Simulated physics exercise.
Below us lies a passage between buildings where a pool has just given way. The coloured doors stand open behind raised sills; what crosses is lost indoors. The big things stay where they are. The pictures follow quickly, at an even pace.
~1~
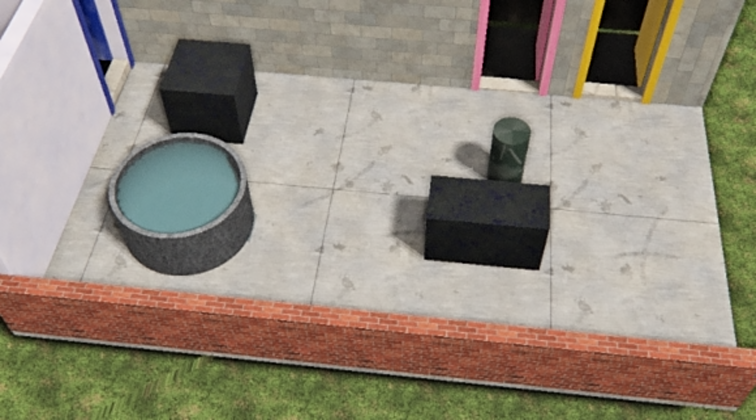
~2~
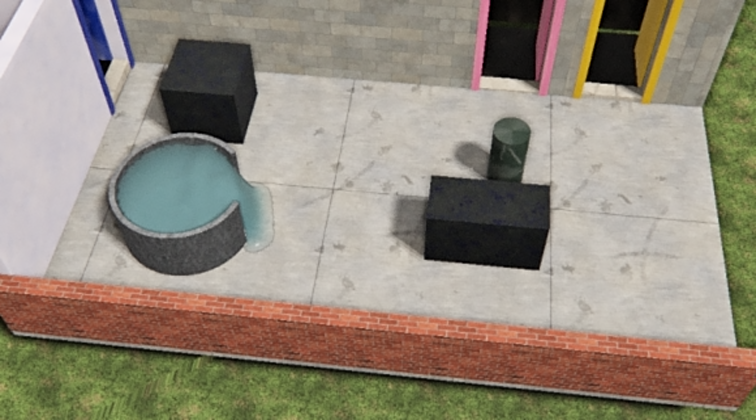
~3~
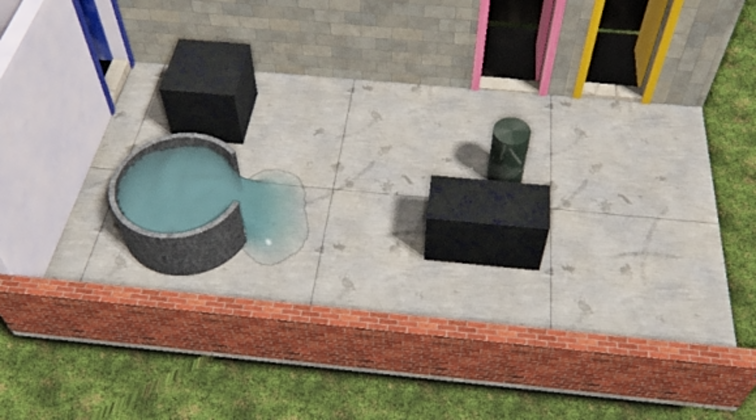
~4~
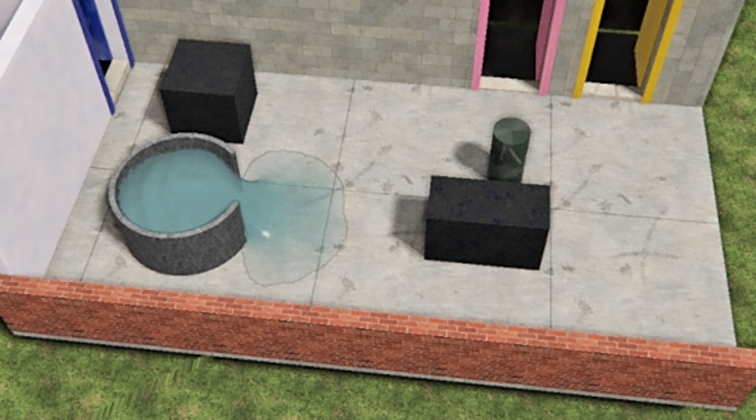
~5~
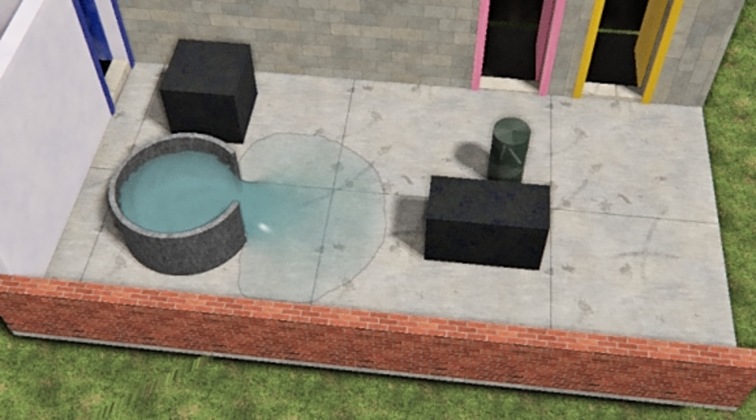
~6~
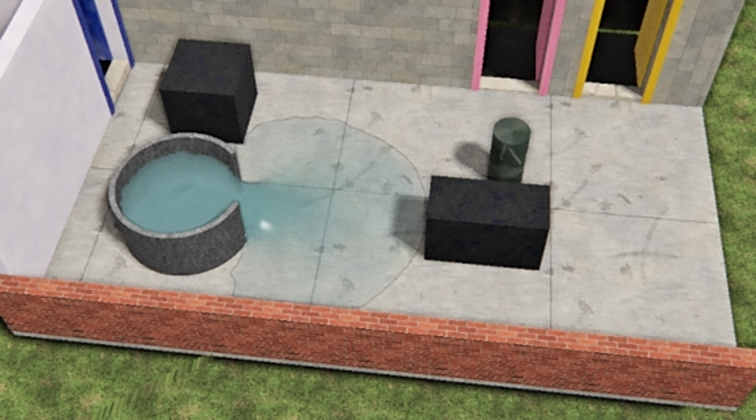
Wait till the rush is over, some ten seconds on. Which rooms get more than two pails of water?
One by one: The blue door stays under that; the yellow door stays under that; the pink door takes more than that.
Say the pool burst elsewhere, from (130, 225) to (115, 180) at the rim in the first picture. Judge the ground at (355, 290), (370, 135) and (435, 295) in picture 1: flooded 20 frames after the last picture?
In turn: Covered, dry, flooded.
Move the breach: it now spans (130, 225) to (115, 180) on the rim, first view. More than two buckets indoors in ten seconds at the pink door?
Pink takes less.
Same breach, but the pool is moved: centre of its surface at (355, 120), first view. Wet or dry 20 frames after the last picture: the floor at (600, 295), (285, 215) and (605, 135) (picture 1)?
In that order: Dry, no water, under water.
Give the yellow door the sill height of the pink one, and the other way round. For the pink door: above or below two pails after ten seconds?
One by one: The pink door lets more in.
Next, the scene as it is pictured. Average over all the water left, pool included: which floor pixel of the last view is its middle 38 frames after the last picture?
Close to (422, 198).
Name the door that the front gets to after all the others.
I say the blue door.
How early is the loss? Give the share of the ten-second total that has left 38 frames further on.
I make it 65 per cent.
A moment on, water covers 40 % of the floor; the blue door not reached, the yellow door not reached, the pink door not reached.
Next, water covers 50 % of the floor; the blue door not reached, the yellow door wet at the sill, nothing in, the pink door under two buckets in.
Then, water covers 65 % of the floor; the blue door not reached, the yellow door wet at the sill, nothing in, the pink door over two buckets in.
Later, water covers 75 % of the floor; the blue door not reached, the yellow door wet at the sill, nothing in, the pink door far over two buckets in.
In the end, water covers 85 % of the floor; the blue door wet at the sill, nothing in, the yellow door wet at the sill, nothing in, the pink door far over two buckets in.
